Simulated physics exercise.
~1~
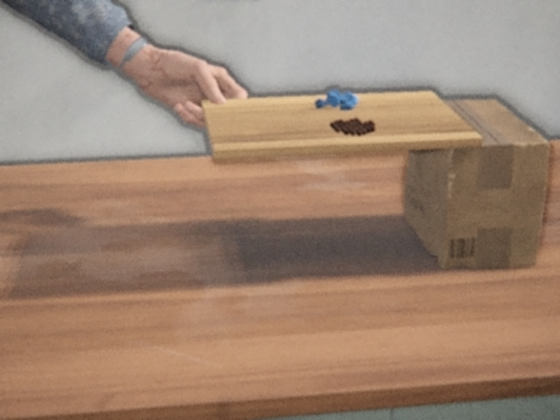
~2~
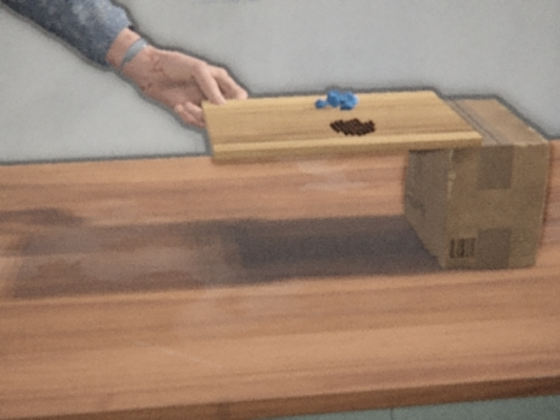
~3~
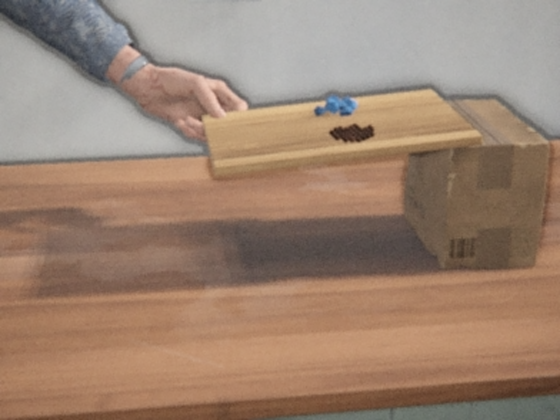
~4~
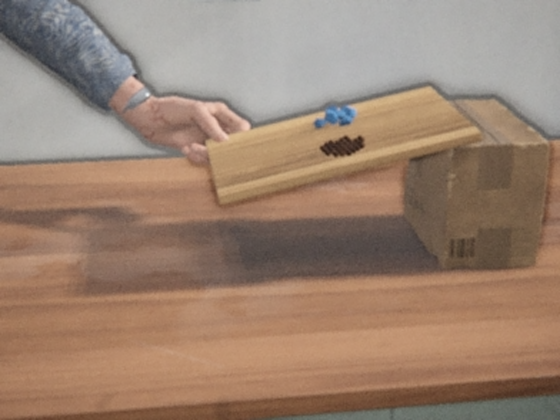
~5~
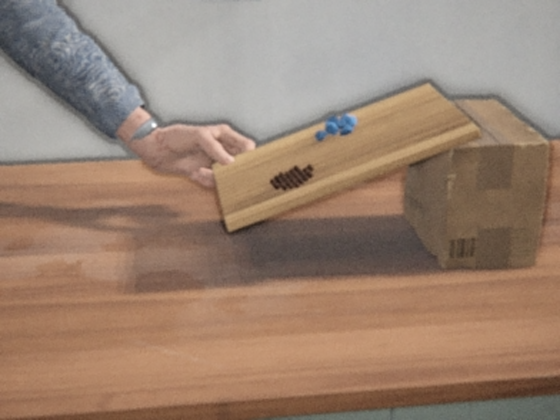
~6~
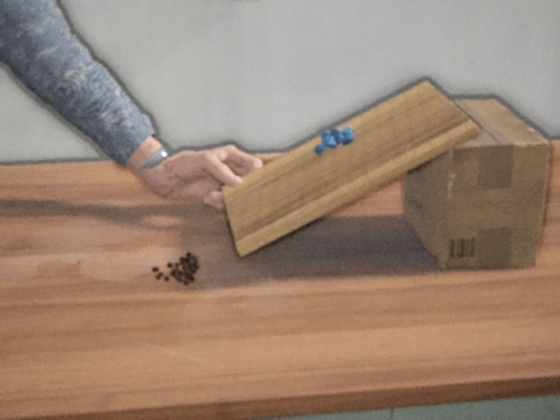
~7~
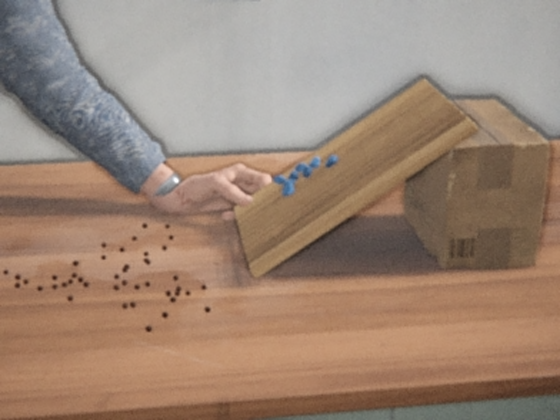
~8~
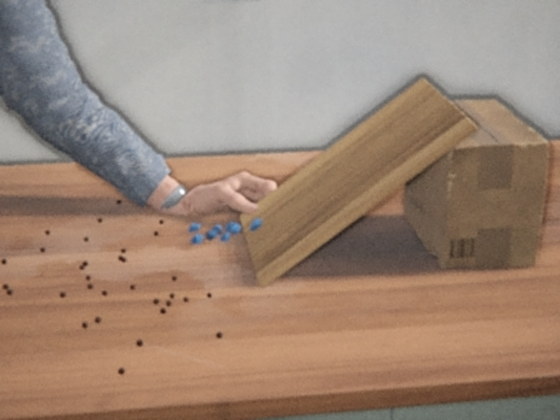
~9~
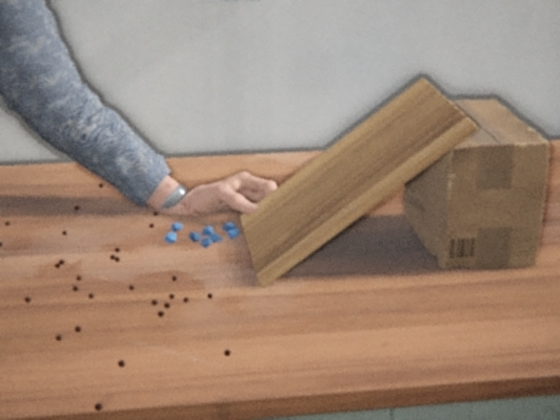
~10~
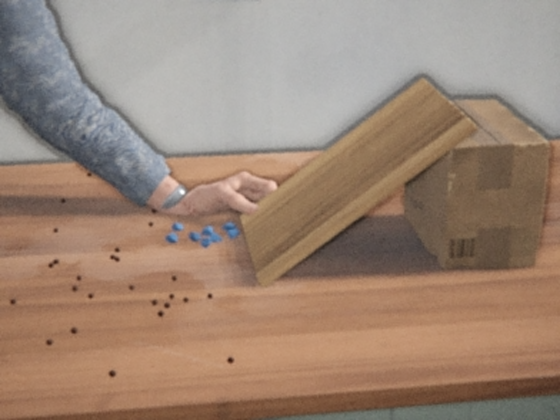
A tilting wooden board spills dark beads widely leftward, then blue pieces that settle near its foot.
